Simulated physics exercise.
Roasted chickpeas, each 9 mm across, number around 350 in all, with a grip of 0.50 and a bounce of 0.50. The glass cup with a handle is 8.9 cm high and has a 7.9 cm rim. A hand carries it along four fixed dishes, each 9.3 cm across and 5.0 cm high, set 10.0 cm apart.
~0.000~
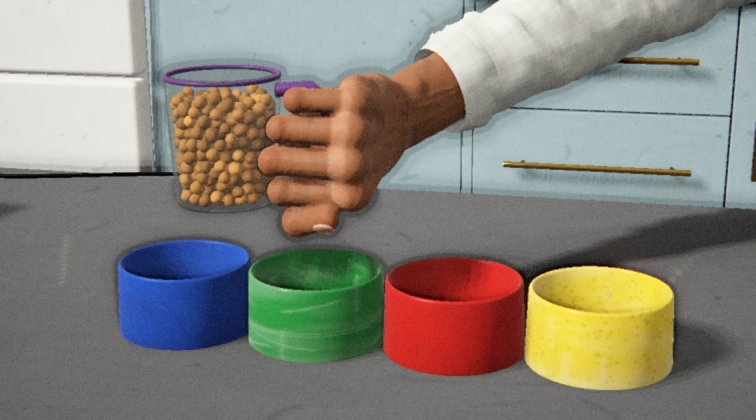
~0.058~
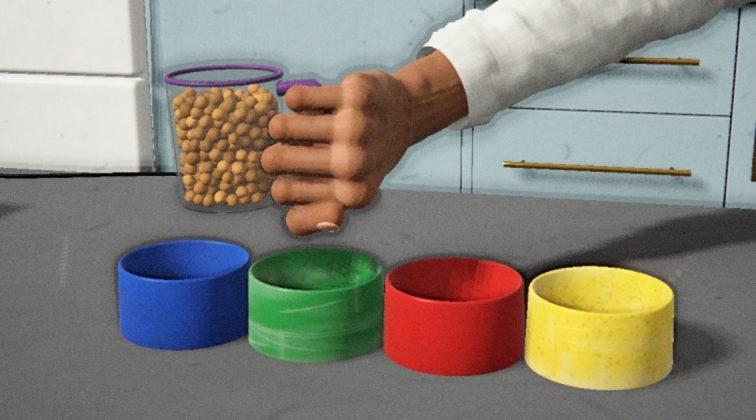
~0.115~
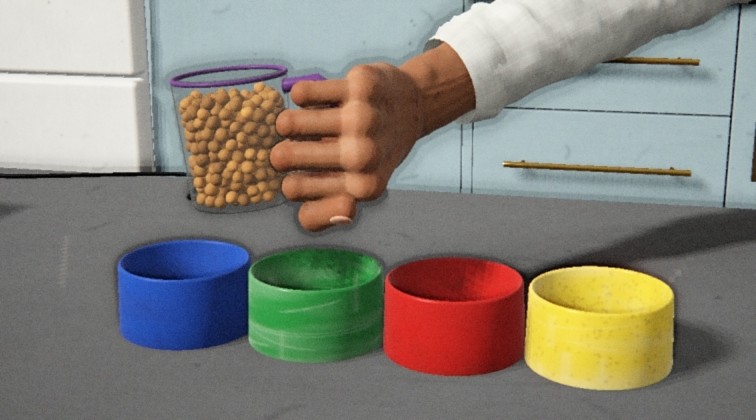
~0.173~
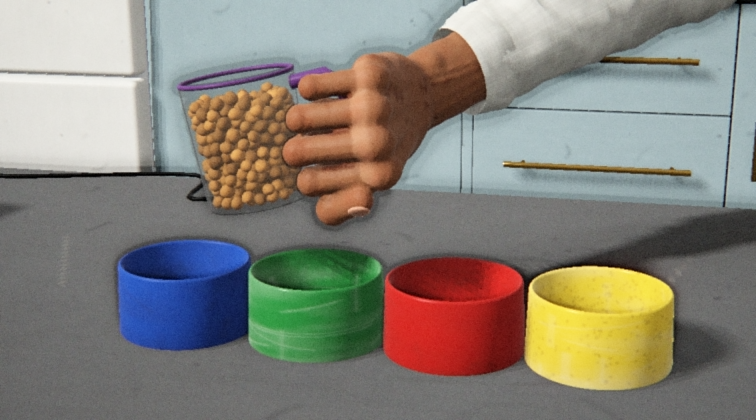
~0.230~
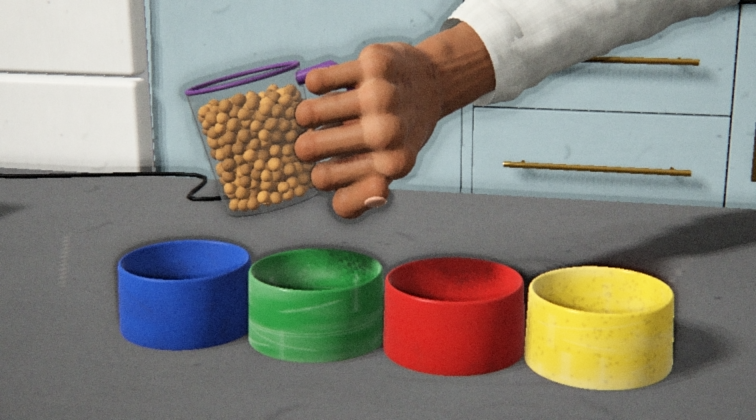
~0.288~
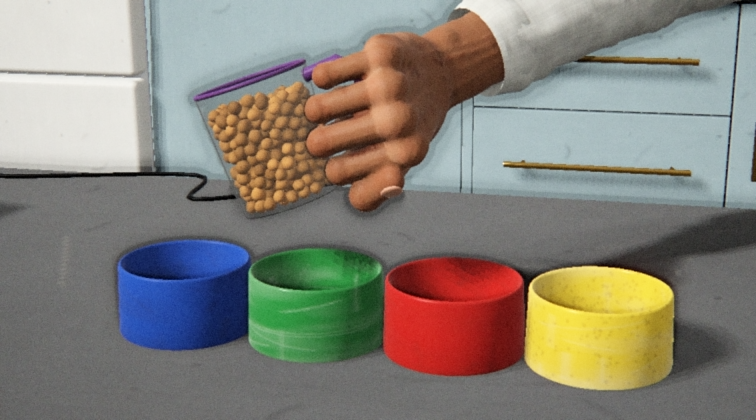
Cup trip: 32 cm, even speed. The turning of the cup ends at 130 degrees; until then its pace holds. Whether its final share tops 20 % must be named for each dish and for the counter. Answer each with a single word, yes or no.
Red yes, blue no, green no, yellow no, counter no.
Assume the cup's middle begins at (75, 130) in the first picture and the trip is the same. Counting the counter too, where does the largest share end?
Green.
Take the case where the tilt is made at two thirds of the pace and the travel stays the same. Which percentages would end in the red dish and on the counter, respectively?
Result: Red dish 10, counter 10.
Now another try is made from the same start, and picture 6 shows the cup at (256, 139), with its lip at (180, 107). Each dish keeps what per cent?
In the end red holds 0, blue holds 0, green holds 90, yellow holds 0.
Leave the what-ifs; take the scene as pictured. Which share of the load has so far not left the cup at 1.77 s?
Close to 0 in a hundred.
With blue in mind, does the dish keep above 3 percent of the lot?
Blue - it fails.
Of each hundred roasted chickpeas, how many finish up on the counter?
Estimate: Near 10 per cent.
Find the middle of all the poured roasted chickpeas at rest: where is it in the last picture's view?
Somewhere near (467, 321) in the last picture.
After 1.18 s, tilt 92 degrees; cup holds 95 %, green 5 %.
Then, at 1.77 s, tilt 130 degrees; cup holds 0 %, red 75 %, green 5 %, yellow 10 %.
Then, at 2.41 s, tilt 130 degrees; cup holds 0 %, red 75 %, green 5 %, yellow 10 %.
In the end, at 2.7 s, red 75 %, blue 0 %, green 5 %, yellow 10 %, counter 10 %.
